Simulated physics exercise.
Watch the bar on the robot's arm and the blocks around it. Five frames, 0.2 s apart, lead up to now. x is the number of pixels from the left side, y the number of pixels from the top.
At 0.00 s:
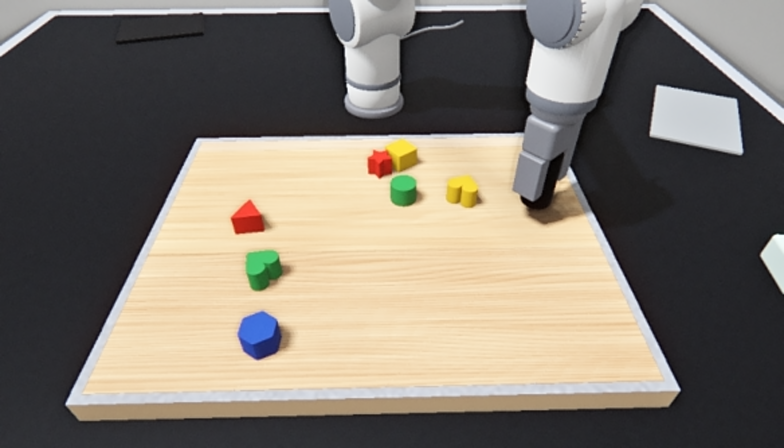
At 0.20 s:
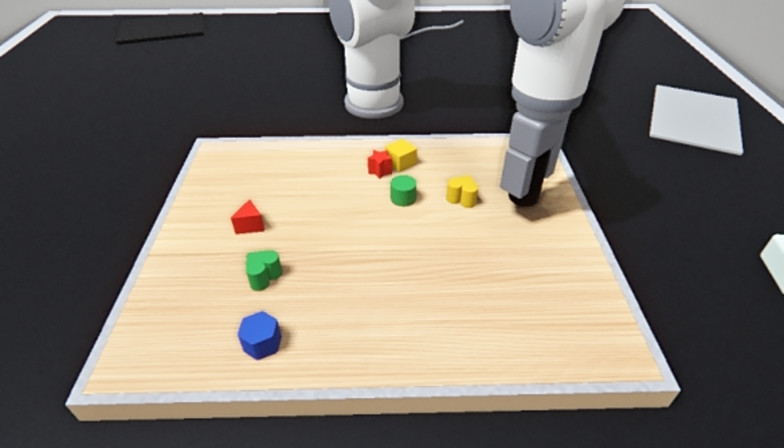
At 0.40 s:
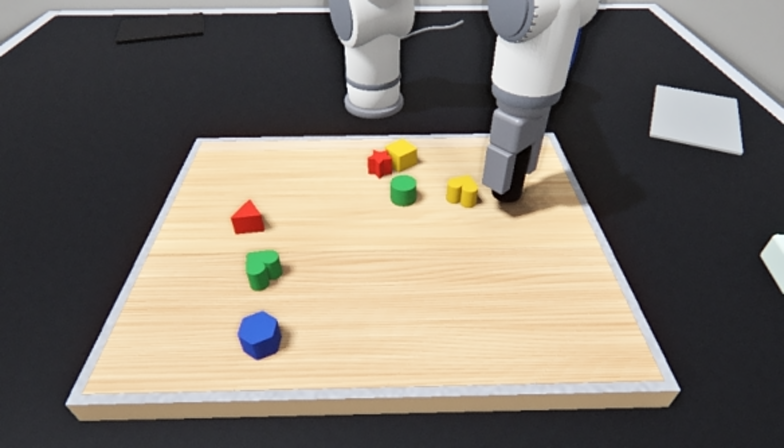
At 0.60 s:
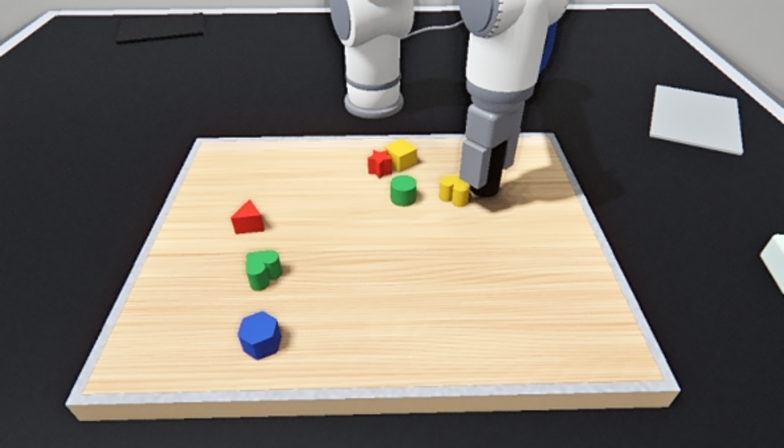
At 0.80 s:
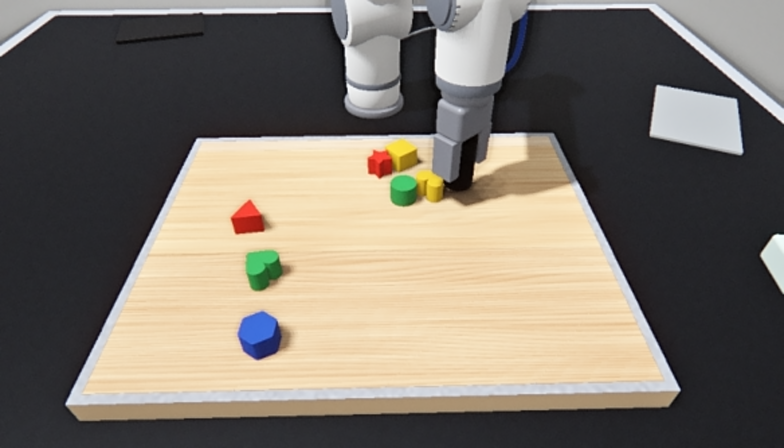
The robot arm moves left and pushes the yellow heart block toward the green circular block.
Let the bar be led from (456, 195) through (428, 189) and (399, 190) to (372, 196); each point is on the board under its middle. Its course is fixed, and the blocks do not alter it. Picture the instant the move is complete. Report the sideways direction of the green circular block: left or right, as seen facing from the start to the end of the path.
Off to the left side.
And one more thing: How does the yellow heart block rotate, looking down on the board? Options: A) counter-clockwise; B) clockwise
Letter B.
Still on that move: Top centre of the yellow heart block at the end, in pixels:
Its top face will be centred at roughly (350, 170).
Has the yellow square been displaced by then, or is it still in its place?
It is left in place.
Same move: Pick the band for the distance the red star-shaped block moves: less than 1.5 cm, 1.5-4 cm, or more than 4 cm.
My estimate: Under 1.5 cm.
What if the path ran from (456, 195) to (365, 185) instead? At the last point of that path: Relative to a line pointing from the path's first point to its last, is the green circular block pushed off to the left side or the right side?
It is displaced to the left.
The first path, step by step. One third of the way, bar at (428, 178); green circular block at (389, 184); yellow heart block at (403, 171).
Two thirds of the way, bar at (399, 178); green circular block at (372, 188); yellow heart block at (373, 170), turned 10° clockwise.
At the end, bar at (371, 185); red star-shaped block unmoved; yellow square unmoved; green circular block at (356, 195); yellow heart block at (350, 170), turned 50° clockwise.
